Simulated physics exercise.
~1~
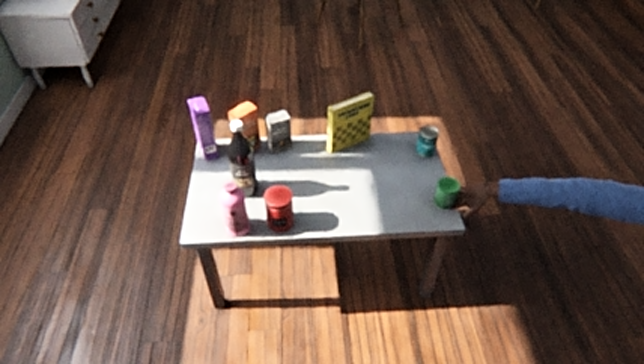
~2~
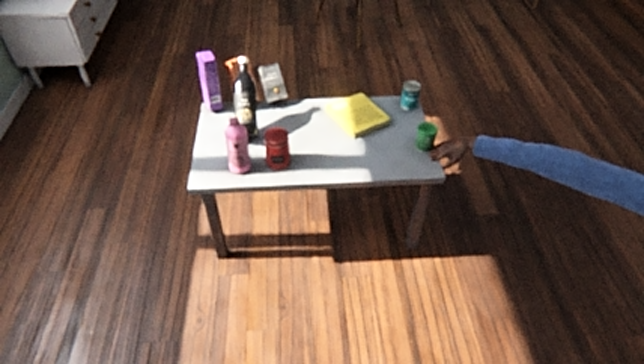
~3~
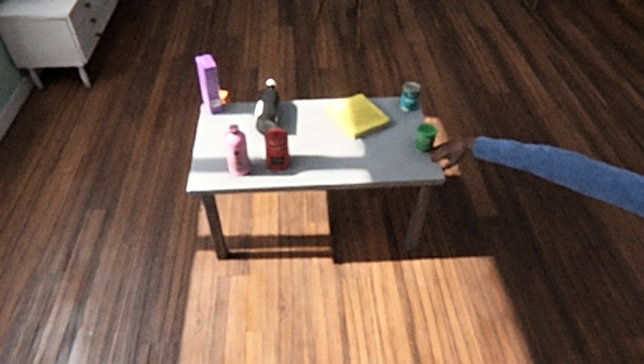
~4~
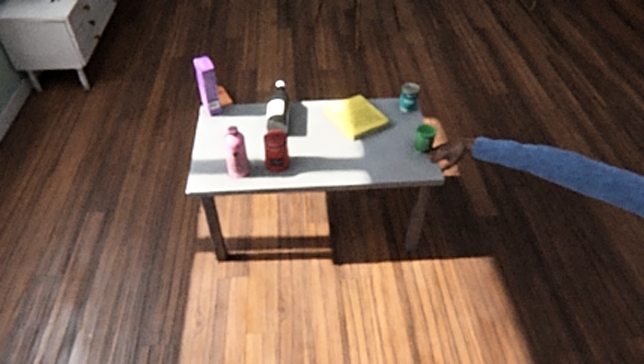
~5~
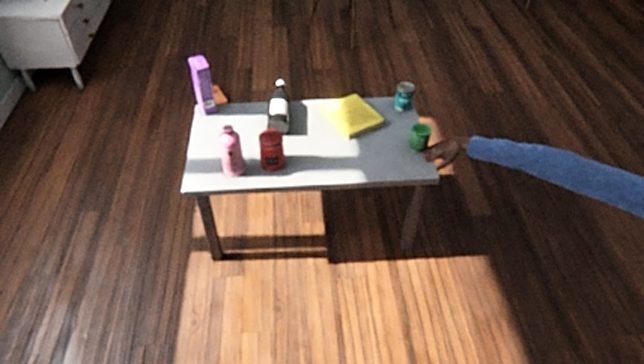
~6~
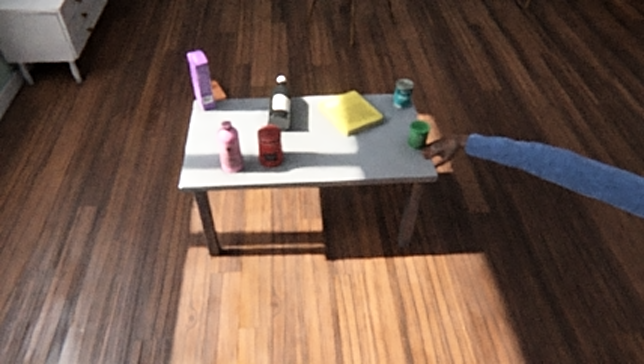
The video shows an arm in a blue sleeve at the right of a small table of items as the table shifts away; the yellow book falls flat, the grey carton and orange packet drop off the back, and the black bottle topples, while the green tin stays on the table.
